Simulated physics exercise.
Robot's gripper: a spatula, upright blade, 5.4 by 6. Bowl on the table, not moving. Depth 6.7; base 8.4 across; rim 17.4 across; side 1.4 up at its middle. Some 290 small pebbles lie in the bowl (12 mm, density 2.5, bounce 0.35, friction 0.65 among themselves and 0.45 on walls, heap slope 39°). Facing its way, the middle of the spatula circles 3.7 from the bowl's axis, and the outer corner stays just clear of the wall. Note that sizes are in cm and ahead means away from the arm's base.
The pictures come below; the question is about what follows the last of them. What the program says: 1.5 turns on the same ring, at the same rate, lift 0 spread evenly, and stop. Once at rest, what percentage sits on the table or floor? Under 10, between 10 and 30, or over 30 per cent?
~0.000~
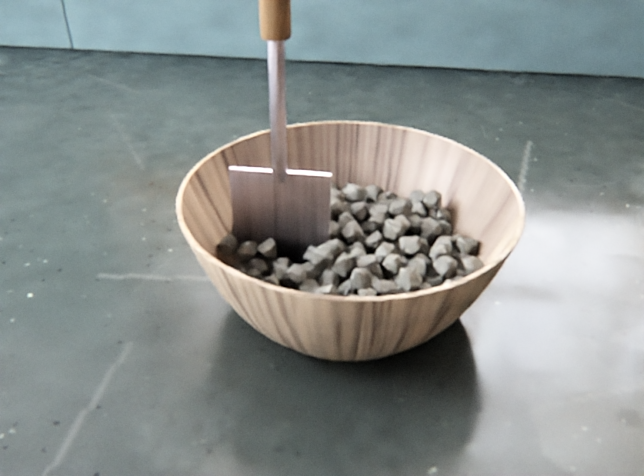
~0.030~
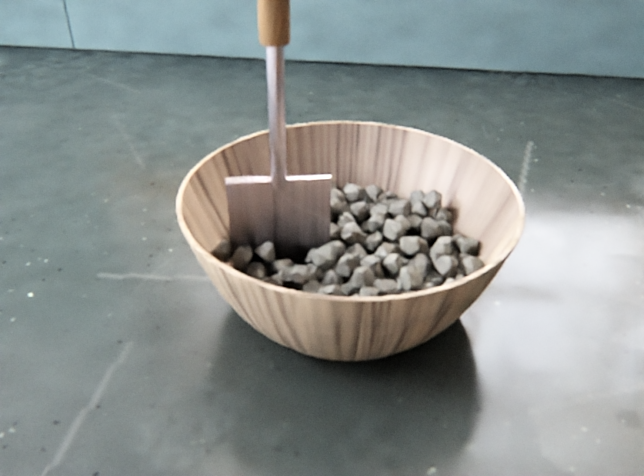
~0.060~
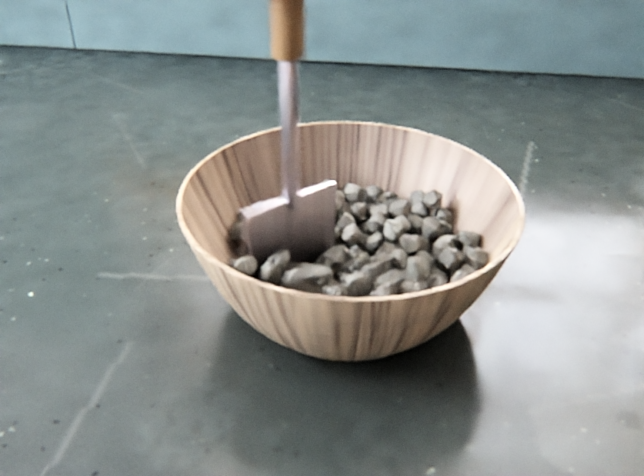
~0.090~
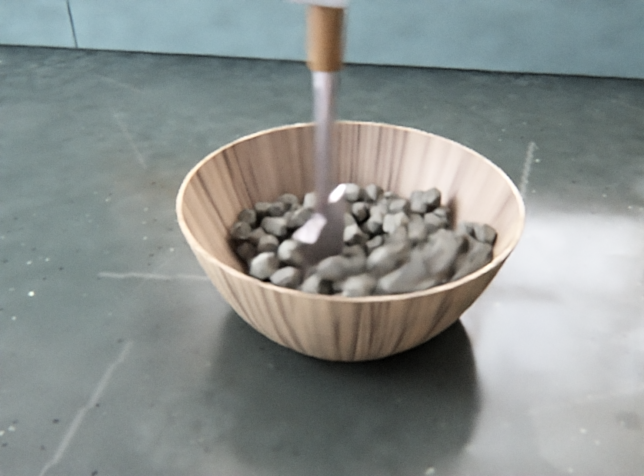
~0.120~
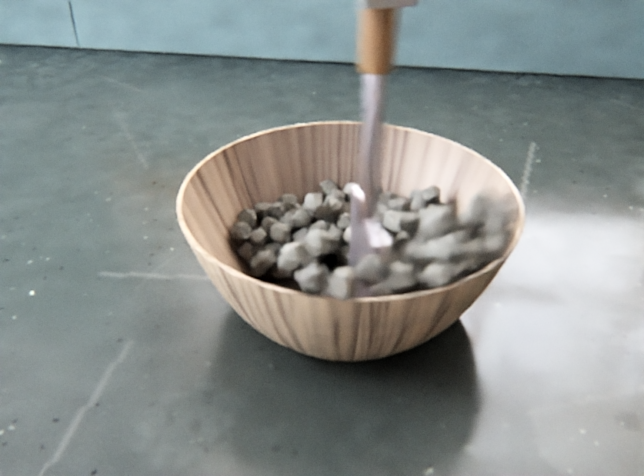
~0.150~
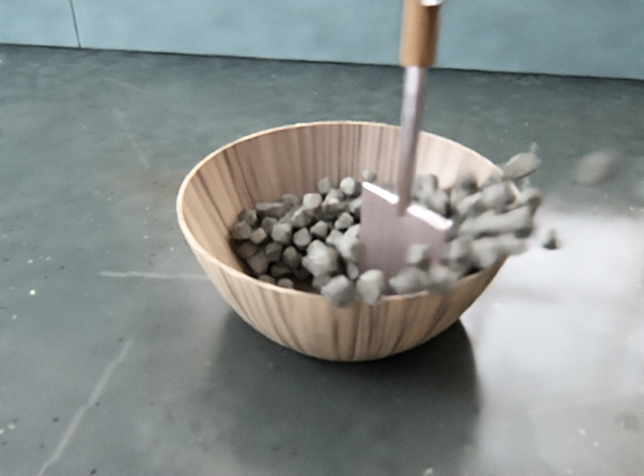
Over 30 per cent.
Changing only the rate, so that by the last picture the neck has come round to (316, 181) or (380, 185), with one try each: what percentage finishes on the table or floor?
Near 20 in a hundred for the first and near 45 in a hundred for the second.
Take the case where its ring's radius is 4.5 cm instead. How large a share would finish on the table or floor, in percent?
In that case some 40 %.
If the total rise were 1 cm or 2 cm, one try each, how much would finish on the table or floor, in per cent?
Close to 45 percent and close to 40 percent.
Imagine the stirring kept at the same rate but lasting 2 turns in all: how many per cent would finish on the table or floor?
I'd reckon near 60 per cent.
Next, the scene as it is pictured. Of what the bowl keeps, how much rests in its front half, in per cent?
I'd say around 30 per cent.
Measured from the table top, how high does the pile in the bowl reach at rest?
It reaches some 5.5 cm above the table.
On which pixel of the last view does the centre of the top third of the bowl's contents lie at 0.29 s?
The upper third is centred close to (278, 153).
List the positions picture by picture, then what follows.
Spatula neck at (279, 145), 0° round; upper third of the load around (358, 246), from x 230 to 475, top at y 190; 289 in the bowl, in the first picture.
Spatula neck at (278, 152), 12° round; upper third of the load around (355, 248), from x 220 to 475, top at y 190, in the second picture.
Spatula neck at (291, 170), 43° round; upper third of the load around (358, 264), from x 230 to 475, top at y 190, in the third picture.
Spatula neck at (325, 183), 76° round; upper third of the load around (394, 267), from x 240 to 485, top at y 190, in the fourth picture.
Spatula neck at (369, 186), 108° round; upper third of the load around (429, 249), from x 240 to 500, top at y 190; 287 in the bowl, 2 in flight or on the tool, in the fifth picture.
Spatula neck at (407, 177), 140° round; upper third of the load around (460, 224), from x 240 to 595, top at y 170; 282 in the bowl, 7 in flight or on the tool, in the sixth picture.
By 0.29 s, 292° round, highest piece 13 above the table; 220 in the bowl, 17 on the table or floor, 52 in flight or on the tool.
By 0.43 s, 83° round, highest piece 10 above the table; 169 in the bowl, 83 on the table or floor, 37 in flight or on the tool.
By 0.70 s, 180° round, highest piece 6 above the table; 154 on the table or floor, 135 in the bowl.
By 1.40 s, 180° round, highest piece 6 above the table; 154 on the table or floor, 135 in the bowl.
Final count, 154 on the table or floor, 135 in the bowl. That is 53 % on the table or floor.
